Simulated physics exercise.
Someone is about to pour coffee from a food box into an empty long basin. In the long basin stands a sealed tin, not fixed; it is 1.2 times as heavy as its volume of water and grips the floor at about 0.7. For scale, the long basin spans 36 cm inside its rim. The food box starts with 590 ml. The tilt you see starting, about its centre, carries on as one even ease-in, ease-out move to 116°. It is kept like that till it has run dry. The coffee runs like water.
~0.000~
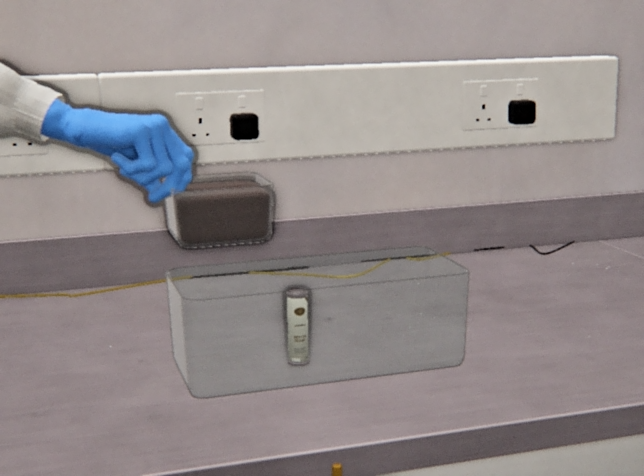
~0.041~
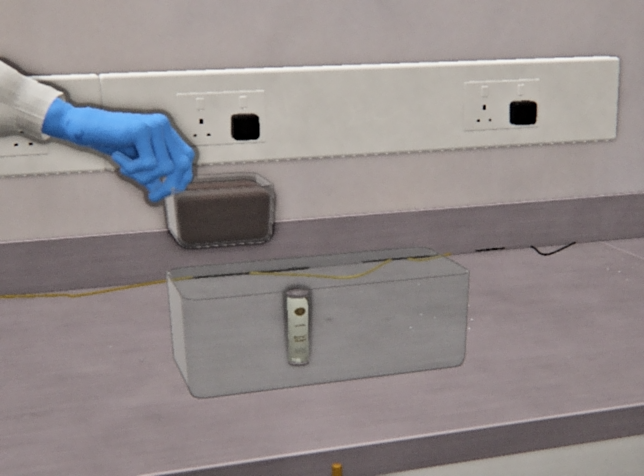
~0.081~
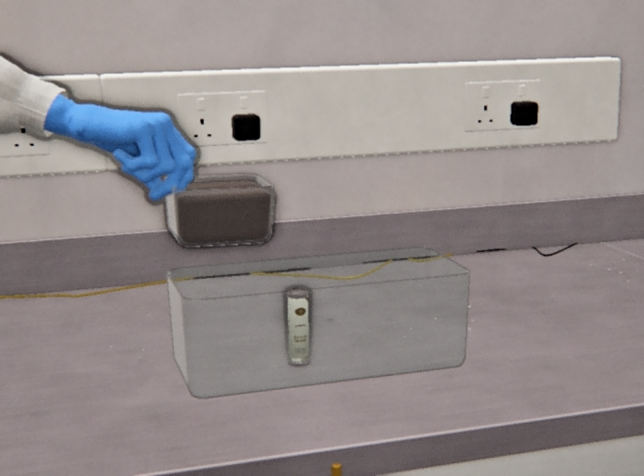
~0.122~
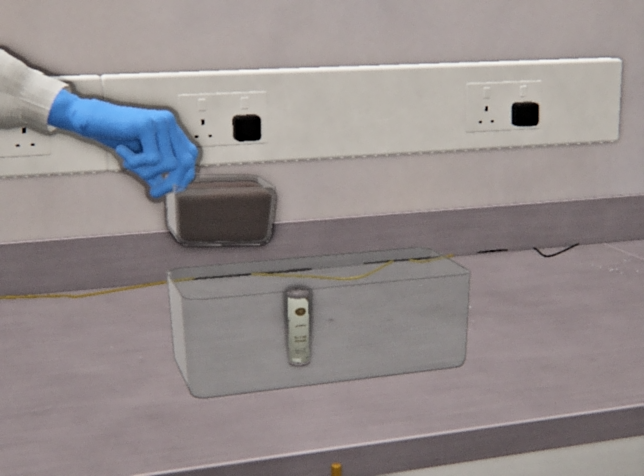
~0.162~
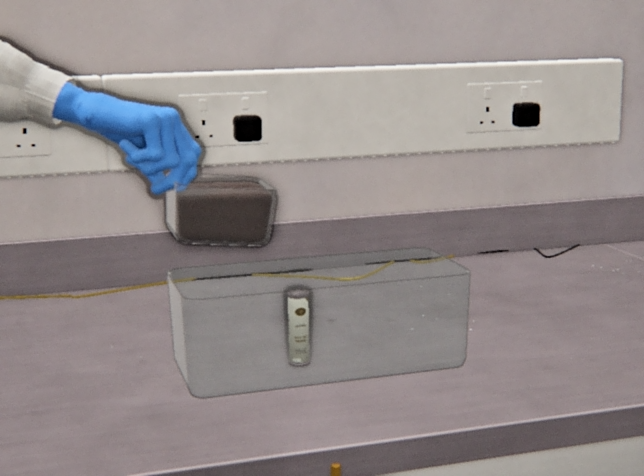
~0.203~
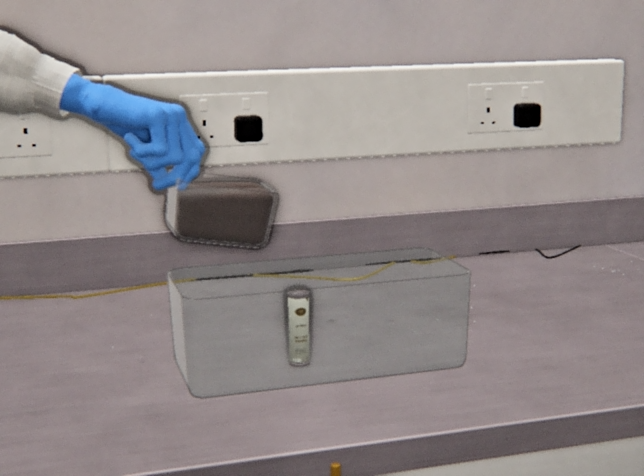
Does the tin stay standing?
The tin keeps standing.
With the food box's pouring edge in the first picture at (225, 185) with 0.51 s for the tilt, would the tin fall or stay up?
Then it falls.
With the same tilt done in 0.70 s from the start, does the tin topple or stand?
Then it remains upright.
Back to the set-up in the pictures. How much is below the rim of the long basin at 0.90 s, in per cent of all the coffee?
Some 92 per cent.
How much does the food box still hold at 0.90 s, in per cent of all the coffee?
Some 4 per cent.
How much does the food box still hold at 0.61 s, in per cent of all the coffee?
Some 46 per cent.
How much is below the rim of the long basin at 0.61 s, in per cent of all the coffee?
About 26 per cent.
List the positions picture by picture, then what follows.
Tilt 0°; pouring edge (265, 180); surface from (170, 192) to (262, 187); the long basin's rim runs from (174, 286) to (449, 260); the tin's top is at (297, 296), in the first picture.
Tilt 0°; pouring edge (265, 180); surface from (170, 192) to (262, 187), in the second picture.
Tilt 2°; pouring edge (266, 181); surface from (171, 192) to (263, 187), in the third picture.
Tilt 4°; pouring edge (267, 183); surface from (172, 191) to (264, 187), in the fourth picture.
Tilt 7°; pouring edge (268, 185); surface from (172, 192) to (265, 188), in the fifth picture.
Tilt 10°; pouring edge (270, 188); surface from (173, 192) to (267, 188), in the sixth picture.
Then, 0.61 s in, the tilt is 72° and 45 per cent is still to pour; the tin stands where it began.
Then, 0.90 s in, the tilt is 110° and 4 per cent is still to pour; the tin stands where it began.
Then, 1.21 s in, the tilt is 116° and 0 per cent is still to pour; the tin stands where it began.
Then, 1.55 s in, the tilt is 116° and 0 per cent is still to pour; the tin stands where it began.
Finally, the tin stands where it began.
